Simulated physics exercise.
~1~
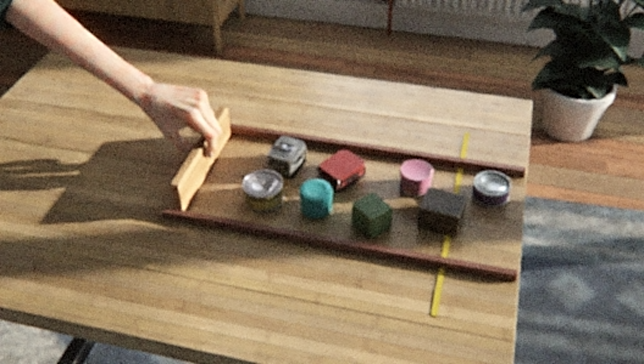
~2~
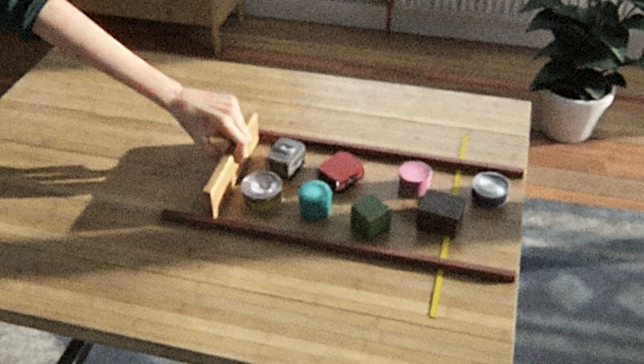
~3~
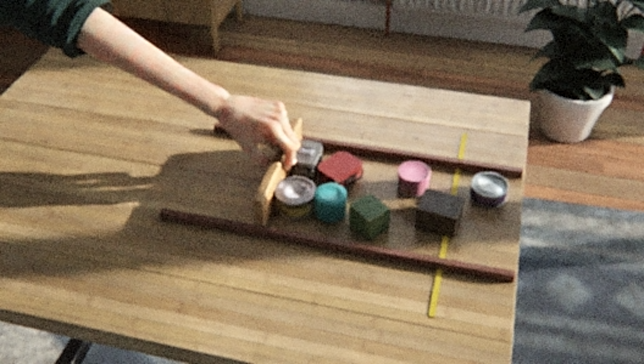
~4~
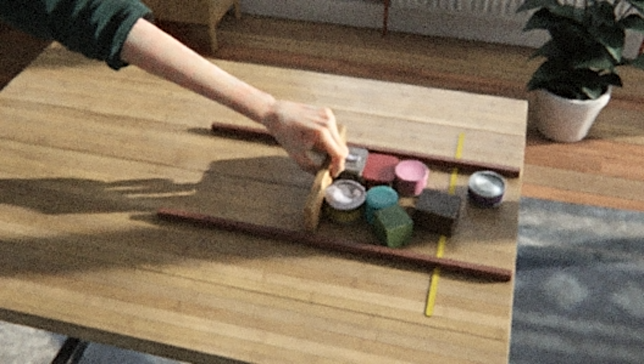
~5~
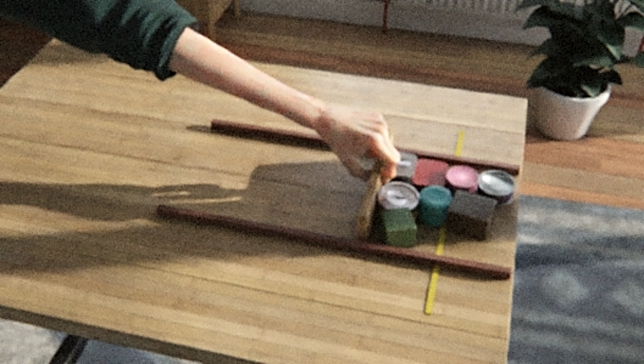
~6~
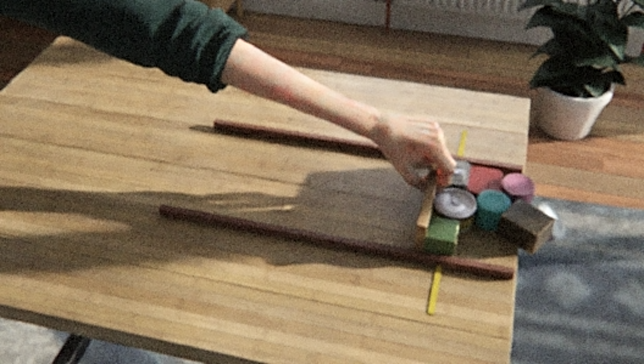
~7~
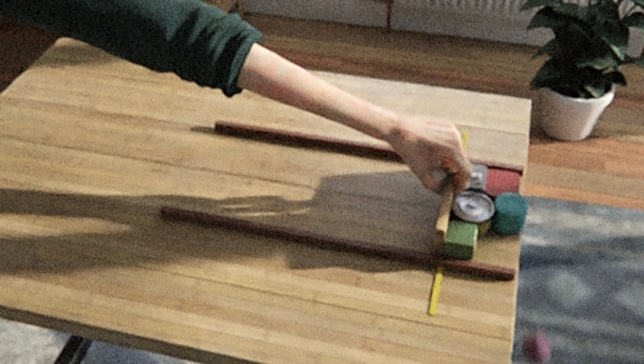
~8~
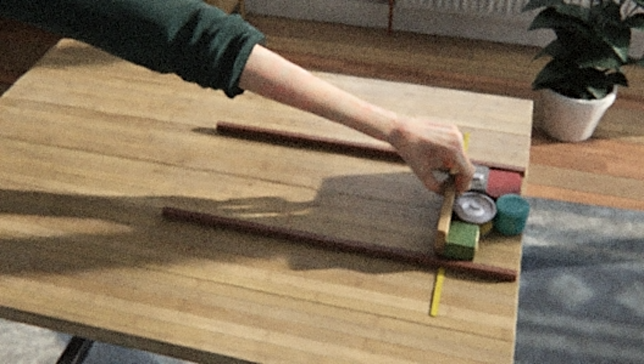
On a sunlit wooden table beside a potted plant, a hand holds an upright board behind a scatter of small tins, pots and blocks between two dark rails. The hand slides the board to the right, and it gathers the nearest pieces first, then bunches them against the others. The crowded group moves across the yellow tape toward the table's right edge. A purple tin, a black block and a pink tin are pushed over the edge and drop away. The board stops near the tape, with the remaining pieces packed against it and a teal one perched at the edge.
